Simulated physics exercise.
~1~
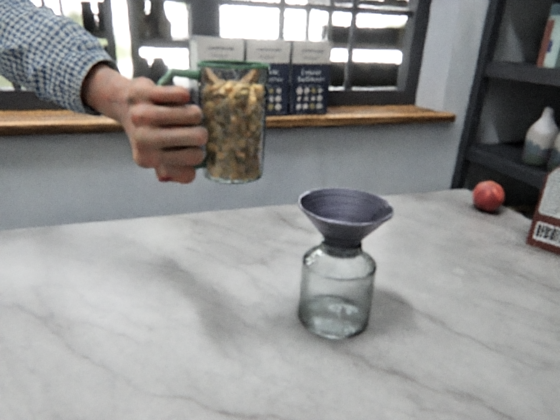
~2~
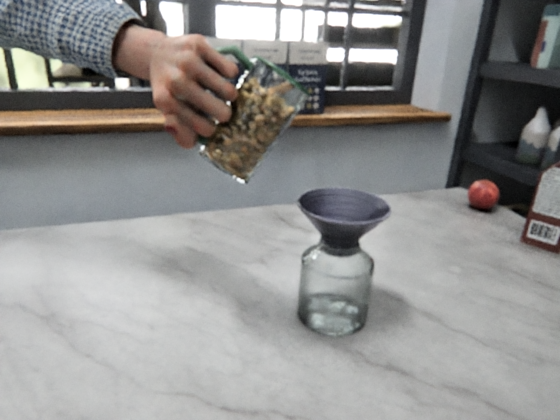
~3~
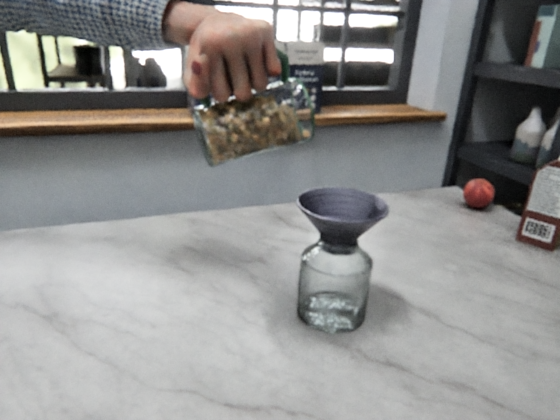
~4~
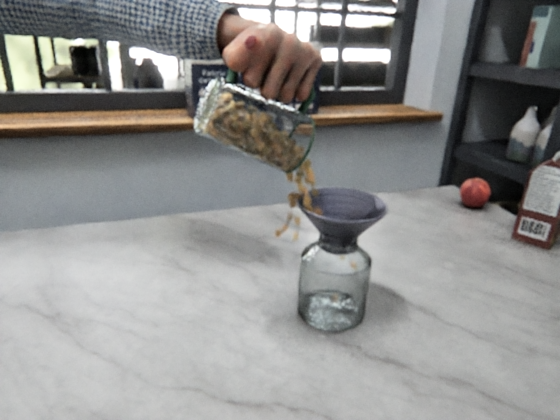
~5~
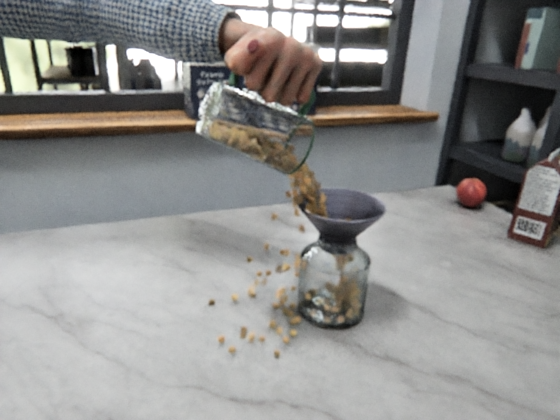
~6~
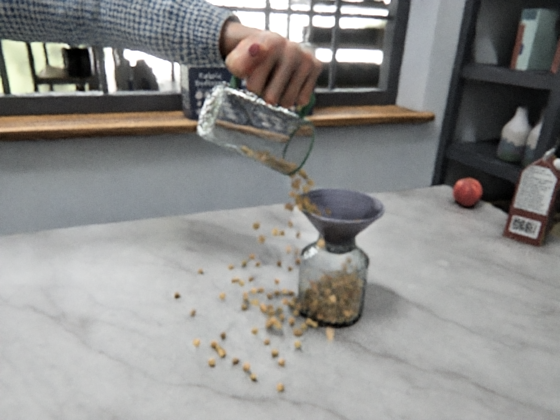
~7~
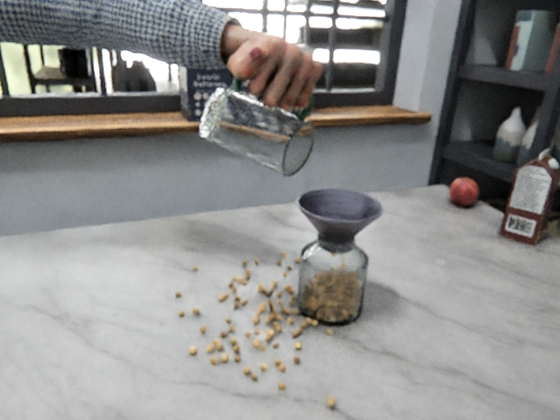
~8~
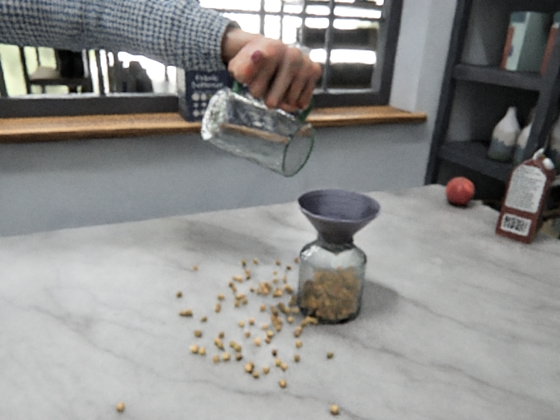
Hand tipping dried chickpeas from a clear cup through a purple funnel into a glass jar, some scattering across the marble counter.
